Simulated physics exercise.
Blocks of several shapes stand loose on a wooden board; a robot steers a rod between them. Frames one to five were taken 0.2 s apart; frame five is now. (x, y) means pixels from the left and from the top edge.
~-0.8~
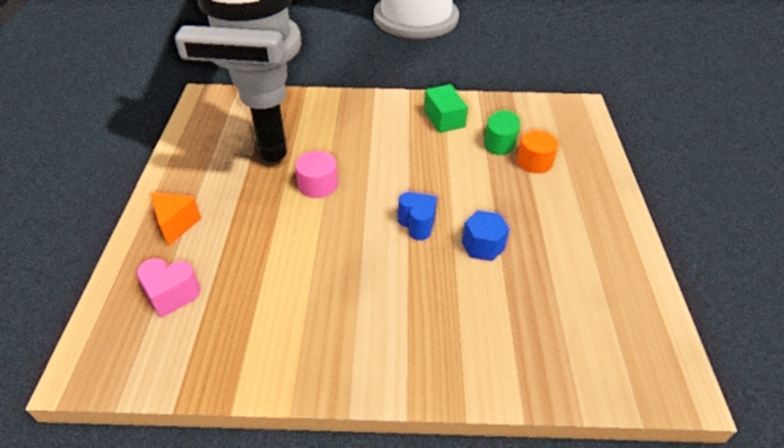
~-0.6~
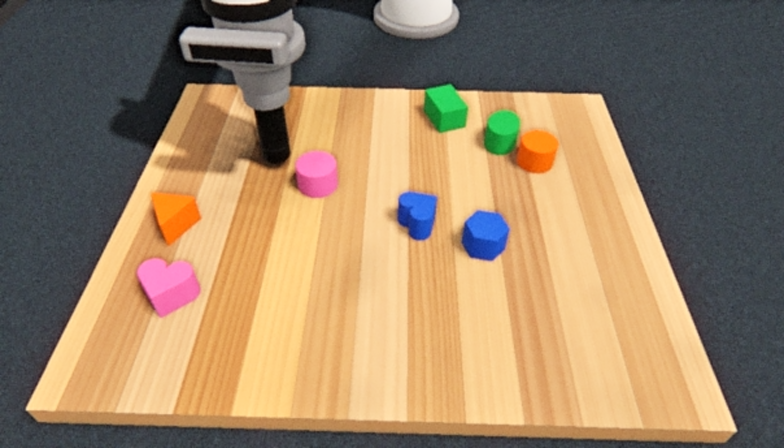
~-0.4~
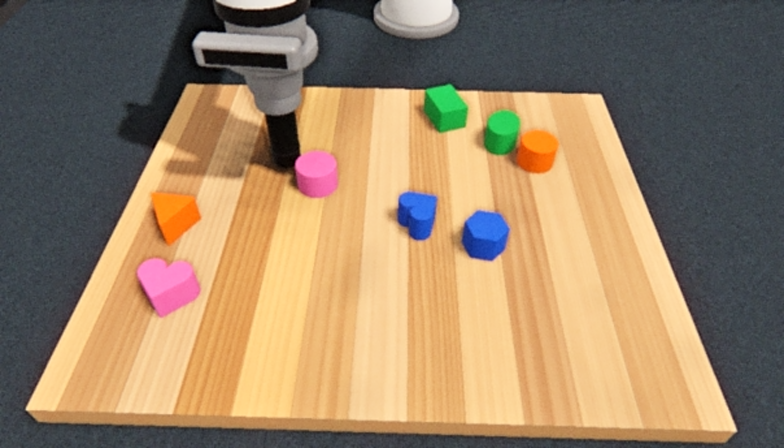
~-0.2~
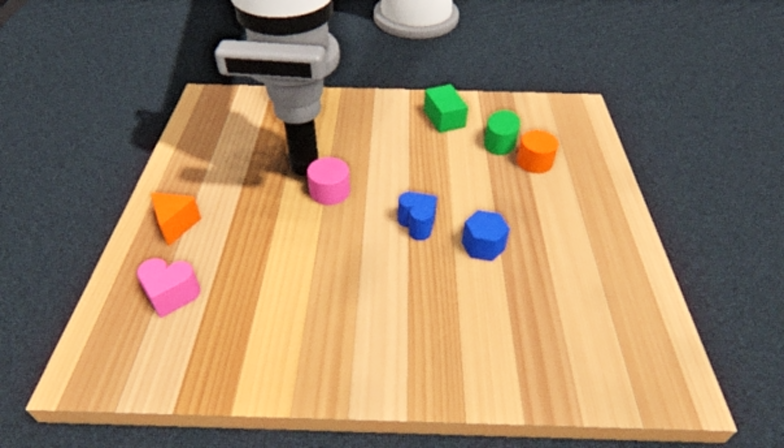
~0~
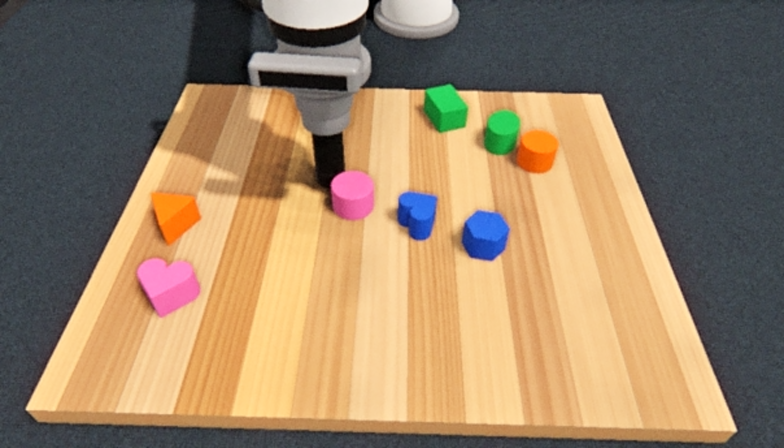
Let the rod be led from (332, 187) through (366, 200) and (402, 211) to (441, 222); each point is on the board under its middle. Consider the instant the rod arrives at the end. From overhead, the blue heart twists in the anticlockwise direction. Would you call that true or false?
The claim does not hold.
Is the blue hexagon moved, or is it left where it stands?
Its place changes.
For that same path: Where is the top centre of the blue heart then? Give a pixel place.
The point I'd pick in the picture is (465, 226).
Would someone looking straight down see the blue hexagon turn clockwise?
My answer is no.
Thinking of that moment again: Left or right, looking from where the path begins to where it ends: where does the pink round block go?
Heads right.
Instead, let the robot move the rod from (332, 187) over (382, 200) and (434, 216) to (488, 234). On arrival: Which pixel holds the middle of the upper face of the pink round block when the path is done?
The centre of its top face lies at (382, 206).
What follows on the original path. One third of the way, rod (366, 192); pink round block (378, 202).
Two thirds of the way, rod (403, 204); pink round block (387, 214); blue heart (433, 208).
At the end, rod (441, 215); pink round block (387, 214); blue heart (465, 226), turned 30° clockwise; blue hexagon (506, 234), turned 20° anticlockwise.
